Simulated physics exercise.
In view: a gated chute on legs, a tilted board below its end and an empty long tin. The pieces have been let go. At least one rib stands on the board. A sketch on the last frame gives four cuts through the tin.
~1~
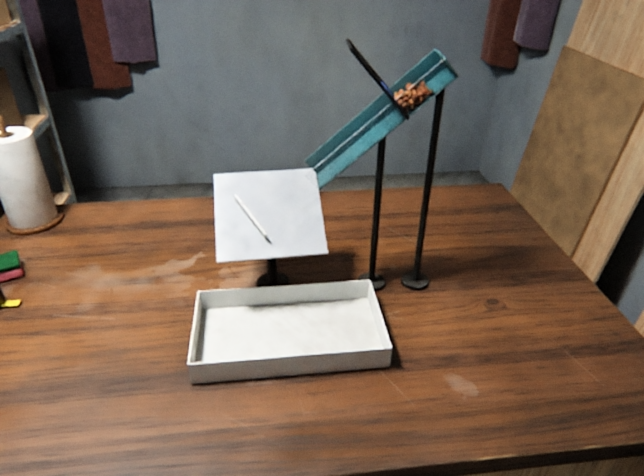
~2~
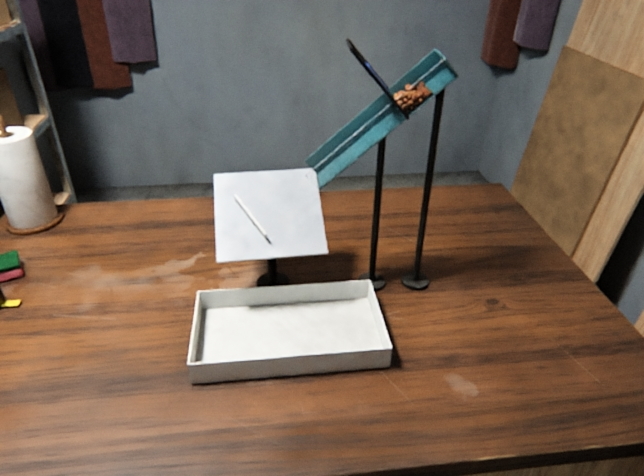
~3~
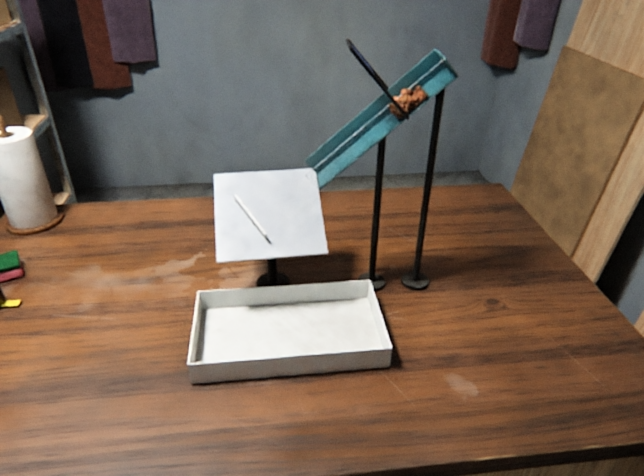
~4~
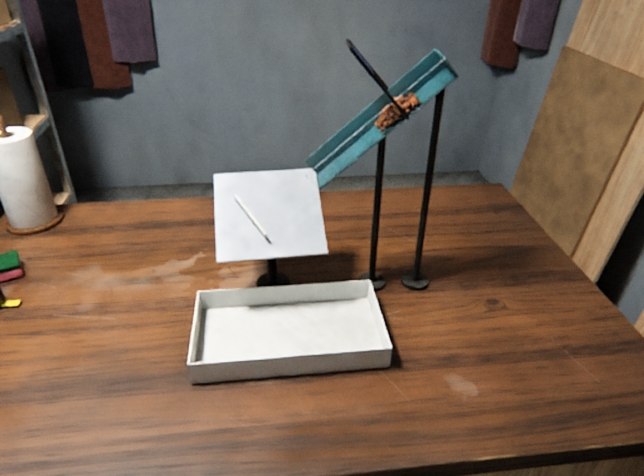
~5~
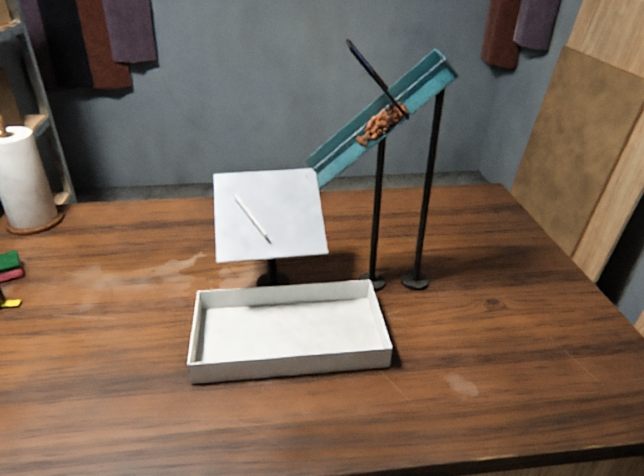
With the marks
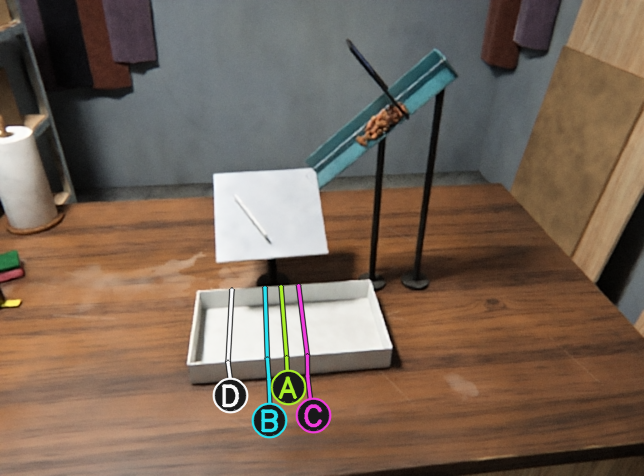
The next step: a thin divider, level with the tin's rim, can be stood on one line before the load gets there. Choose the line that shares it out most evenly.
The best line is A.
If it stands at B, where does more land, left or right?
Right.
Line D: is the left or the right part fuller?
More lands on the right.
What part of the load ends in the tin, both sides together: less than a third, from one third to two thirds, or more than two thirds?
It is more than two thirds.
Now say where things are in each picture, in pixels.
Load behind the gate at (412, 96), bits of dog kibble; lip of the chute at (319, 182), sloping fairly steeply, in the first frame.
Middle of the board at (269, 212), tilted fairly steeply; middle of its low edge at (273, 257); of its high edge at (265, 171), in the second frame.
Front corners of the tin at (188, 364) and (391, 347), empty; front of the load at (392, 108), in the third frame.
Middle of the load at (398, 113); its front at (377, 124), about a quarter of the way to the lip; rib from (235, 195) to (266, 234), in the fourth frame.
Middle of the load at (384, 123); its front at (359, 139), about half of the way to the lip, in the fifth frame.
On the marked copy, line A crosses the front rim at (286, 356); line B crosses the front rim at (267, 358); line C crosses the front rim at (307, 354); line D crosses the front rim at (228, 361).
Choosing A, of what is caught, about half on the left of the divider, about half on the right.
Choosing B, of what is caught, a small part on the left of the divider, most on the right.
Choosing C, of what is caught, nearly all on the left of the divider, a small part on the right.
Choosing D, of what is caught, none on the left of the divider, all on the right.
